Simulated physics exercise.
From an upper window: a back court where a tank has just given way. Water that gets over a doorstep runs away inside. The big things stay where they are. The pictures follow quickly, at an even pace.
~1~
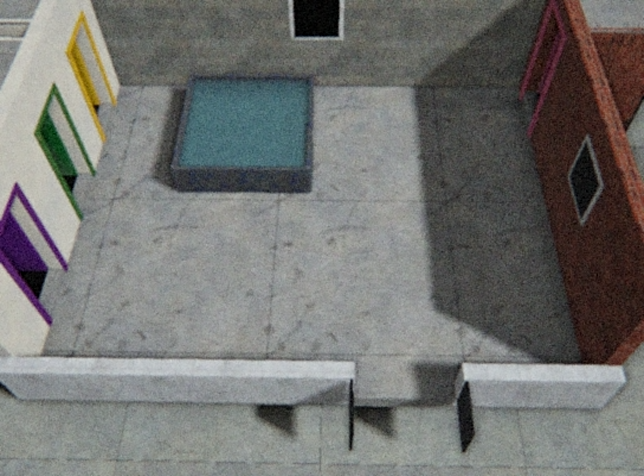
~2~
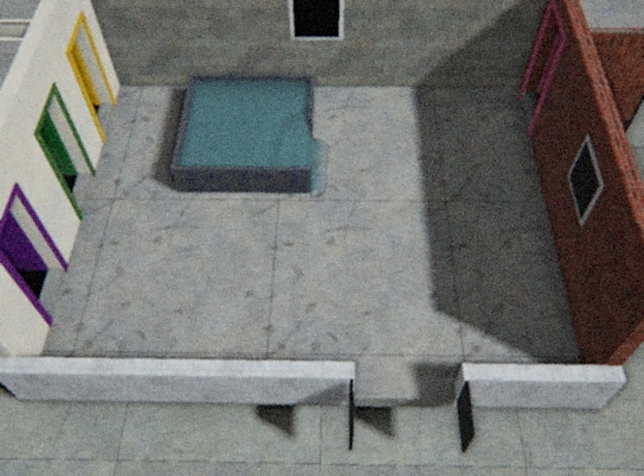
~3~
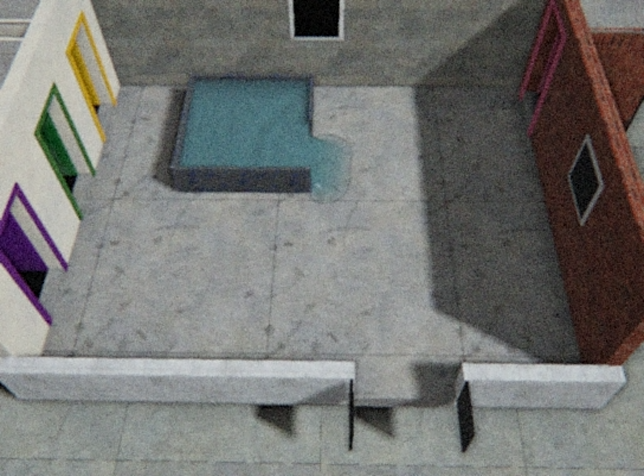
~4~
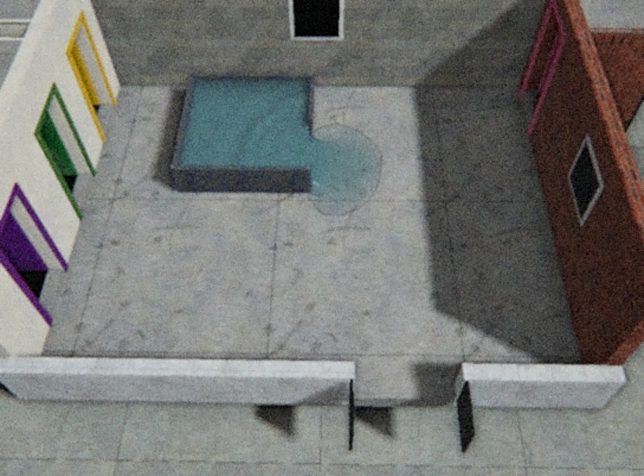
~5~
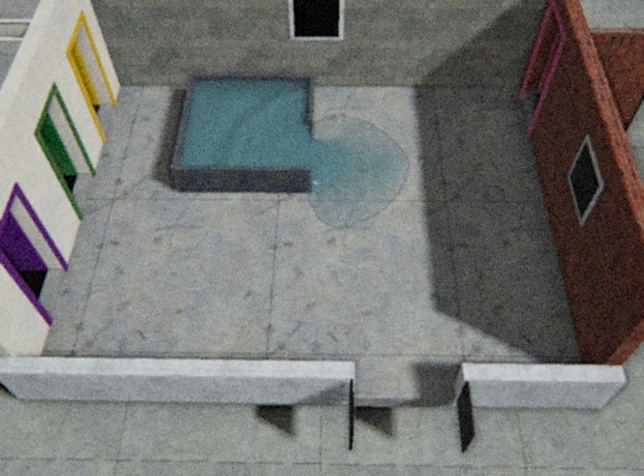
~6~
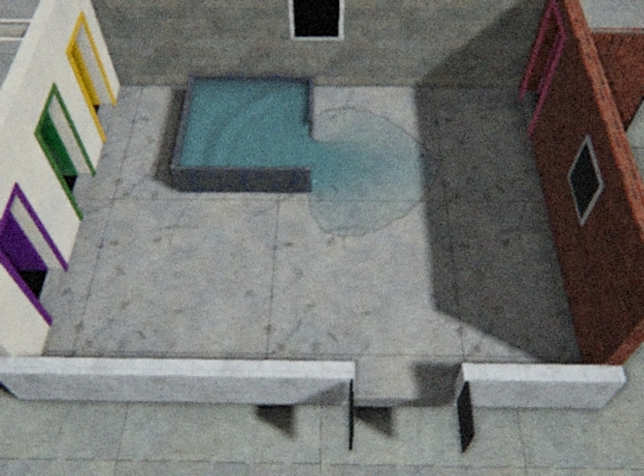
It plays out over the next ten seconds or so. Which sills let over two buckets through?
One by one: The purple door stays under that; the pink door stays under that; the green door stays under that; the yellow door stays under that.
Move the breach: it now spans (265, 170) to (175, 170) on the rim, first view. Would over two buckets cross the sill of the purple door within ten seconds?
In short: The purple door is over.
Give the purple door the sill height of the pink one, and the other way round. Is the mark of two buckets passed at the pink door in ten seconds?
My reading: Pink passes that mark.
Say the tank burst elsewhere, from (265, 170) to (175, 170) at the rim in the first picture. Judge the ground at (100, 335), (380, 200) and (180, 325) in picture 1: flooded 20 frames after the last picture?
One after the other: Under water, not flooded, under water.
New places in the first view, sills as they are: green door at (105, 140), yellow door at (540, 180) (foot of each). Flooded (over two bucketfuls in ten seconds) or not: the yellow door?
In short: The yellow door lets more in.
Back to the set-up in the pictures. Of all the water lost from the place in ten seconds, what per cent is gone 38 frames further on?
I make it 30 per cent.
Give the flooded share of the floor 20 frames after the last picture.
I make it 45 per cent.
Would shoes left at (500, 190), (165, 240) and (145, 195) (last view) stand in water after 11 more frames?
In turn: Wet, free of water, not flooded.
A moment on, water covers 25 % of the floor; the purple door not reached, the pink door not reached, the green door not reached, the yellow door not reached.
Next, water covers 35 % of the floor; the purple door not reached, the pink door wet at the sill, nothing in, the green door not reached, the yellow door not reached.
Then, water covers 45 % of the floor; the purple door not reached, the pink door wet at the sill, nothing in, the green door not reached, the yellow door not reached.
Later, water covers 55 % of the floor; the purple door not reached, the pink door wet at the sill, nothing in, the green door not reached, the yellow door not reached.
In the end, water covers 85 % of the floor; the purple door wet at the sill, nothing in, the pink door wet at the sill, nothing in, the green door not reached, the yellow door wet at the sill, nothing in.
